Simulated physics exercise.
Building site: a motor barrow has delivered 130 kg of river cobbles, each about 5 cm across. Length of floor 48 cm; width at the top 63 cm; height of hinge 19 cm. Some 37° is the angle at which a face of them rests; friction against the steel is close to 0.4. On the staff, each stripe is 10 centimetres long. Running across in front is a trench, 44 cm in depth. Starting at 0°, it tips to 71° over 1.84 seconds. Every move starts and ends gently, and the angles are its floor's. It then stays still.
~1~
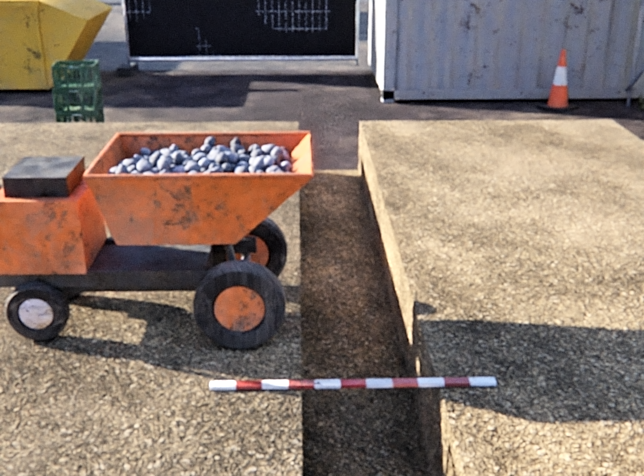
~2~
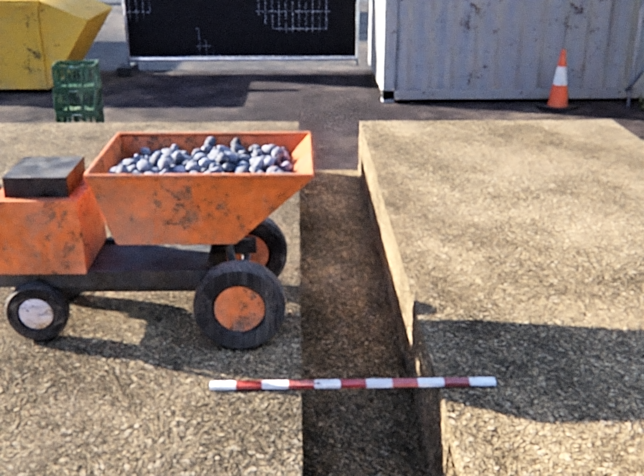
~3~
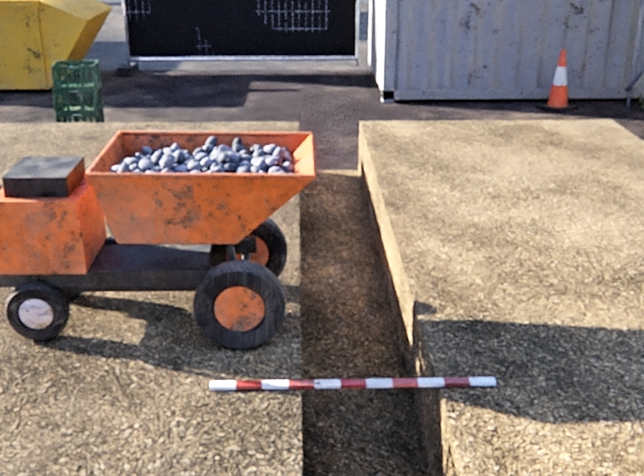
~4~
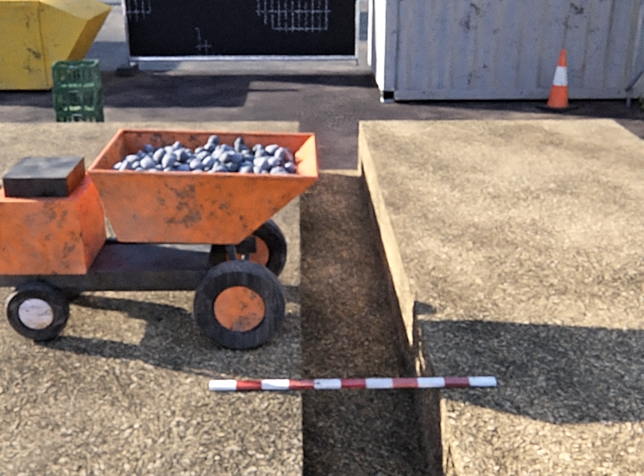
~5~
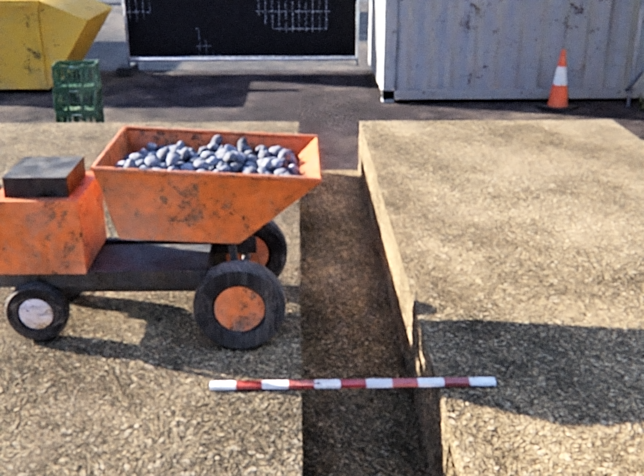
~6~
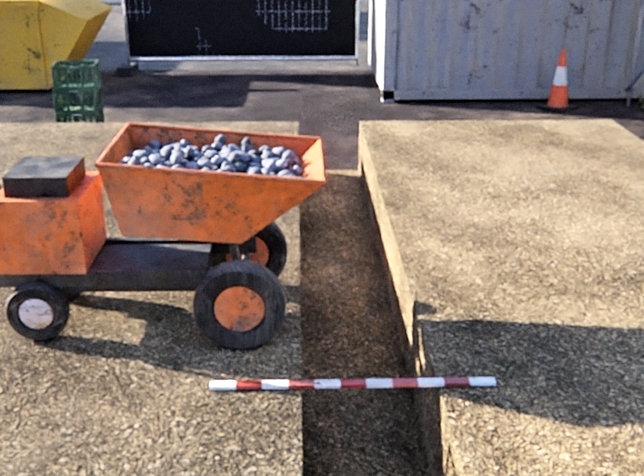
An orange motor barrow with a black block on its body and its skip heaped with grey cobbles stands at the left of a sunlit yard, seen from slightly above. A dark trench separates it from a pale slab on the right, with a red-and-white staff across it and a green crate, yellow skip and orange cone behind. The loaded skip tilts slightly and slowly rightward, while all else stays still.
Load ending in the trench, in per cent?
57 per cent.
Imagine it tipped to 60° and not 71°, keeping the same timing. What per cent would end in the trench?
Near 60 per cent then.
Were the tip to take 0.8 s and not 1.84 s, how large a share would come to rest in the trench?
It would be near 45 per cent.
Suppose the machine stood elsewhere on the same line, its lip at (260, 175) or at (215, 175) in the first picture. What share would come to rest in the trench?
I'd expect close to 100 per cent at the first and 100 per cent at the second.
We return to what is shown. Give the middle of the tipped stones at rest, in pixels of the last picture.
I'd point somewhere around (408, 376).
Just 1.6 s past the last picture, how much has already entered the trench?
I'd say near 30 per cent at that time.
Then, 1.1 s after the last picture the floor is at 60°, 98 % in the skip, 2 % in the trench; the foremost stones are at (413, 285).
Then, 1.6 s after the last picture the floor is at 71°, 36 % in the skip, 28 % in the trench, 37 % past the trench; the foremost stones are at (527, 306).
Then, 2.0 s after the last picture the floor is at 71°, 10 % in the skip, 45 % in the trench, 45 % past the trench; the foremost stones are at (591, 328).
Then, 3.9 s after the last picture the floor is at 71°, 0 % in the skip, 57 % in the trench, 43 % past the trench; the foremost stones are at (606, 329).
